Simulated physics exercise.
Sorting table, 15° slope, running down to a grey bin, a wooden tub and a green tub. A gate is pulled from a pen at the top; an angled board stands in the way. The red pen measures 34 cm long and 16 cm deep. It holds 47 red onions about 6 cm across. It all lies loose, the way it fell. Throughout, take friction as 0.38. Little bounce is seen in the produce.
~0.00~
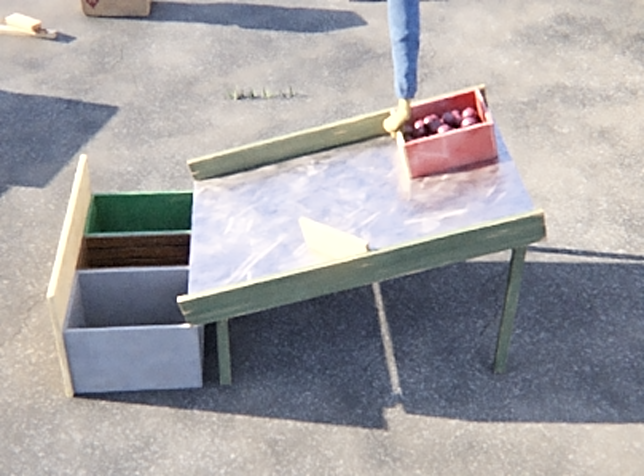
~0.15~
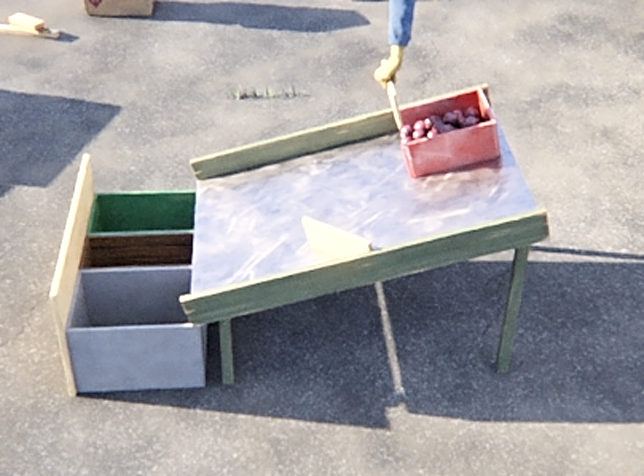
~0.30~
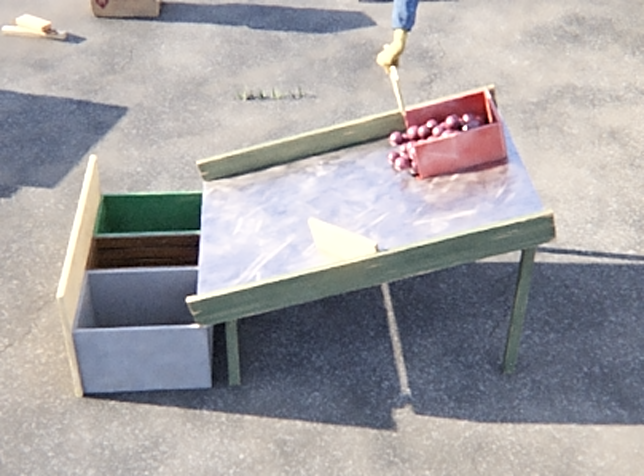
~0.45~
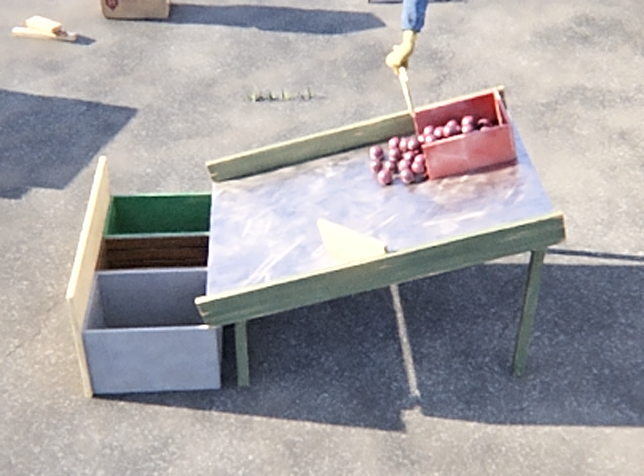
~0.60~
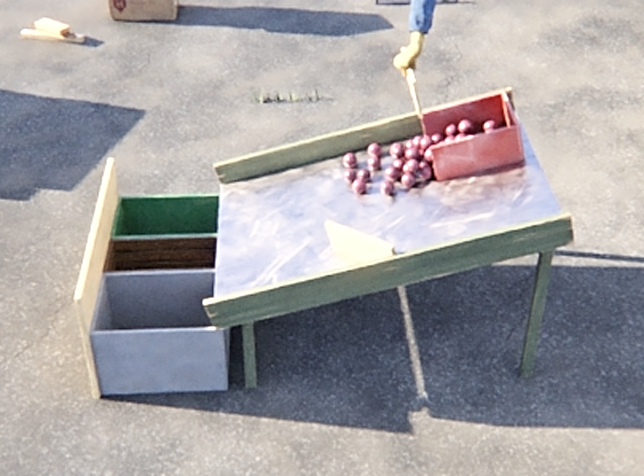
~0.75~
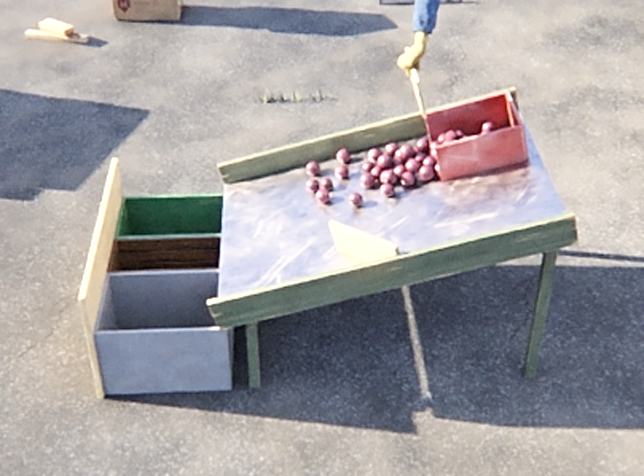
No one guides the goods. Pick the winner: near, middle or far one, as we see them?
The back one: The green tub.
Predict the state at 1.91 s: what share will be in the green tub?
By that time, roughly 60 percent.
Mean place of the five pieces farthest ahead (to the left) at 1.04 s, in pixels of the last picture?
Centre: Approx. (227, 204) px.
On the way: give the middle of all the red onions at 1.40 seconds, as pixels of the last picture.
Centre estimate - approximately (268, 197).
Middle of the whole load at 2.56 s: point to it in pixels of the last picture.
Somewhere around (157, 272) in pixels.
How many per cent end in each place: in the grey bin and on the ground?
About 0 in a hundred first and about 0 in a hundred second.
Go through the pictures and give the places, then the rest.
In the first picture (places track the rim corner closest to us here), red pen (489, 123); grey bin (66, 331); all still inside.
In the second picture, red pen (492, 122).
In the third picture, red pen (499, 123); 5 out, the lowest onion at (394, 157).
In the fourth picture, red pen (508, 124); 12 out, the lowest onion at (376, 166).
In the fifth picture, red pen (516, 126); 21 out, the lowest onion at (350, 176).
In the sixth picture, red pen (520, 126); grey bin (97, 333); 28 out, the lowest onion at (313, 186).
After 1.04 s, 8 still in the red pen, 37 on the slope and 2 in the air.
After 1.40 s, 2 in the wooden tub, 7 in the green tub, 31 on the slope and 7 in the air.
After 1.91 s, 1 in the grey bin, 8 in the wooden tub, 29 in the green tub and 9 in the air.
Final count (at 2.56 s), 1 in the grey bin, 12 in the wooden tub and 34 in the green tub.
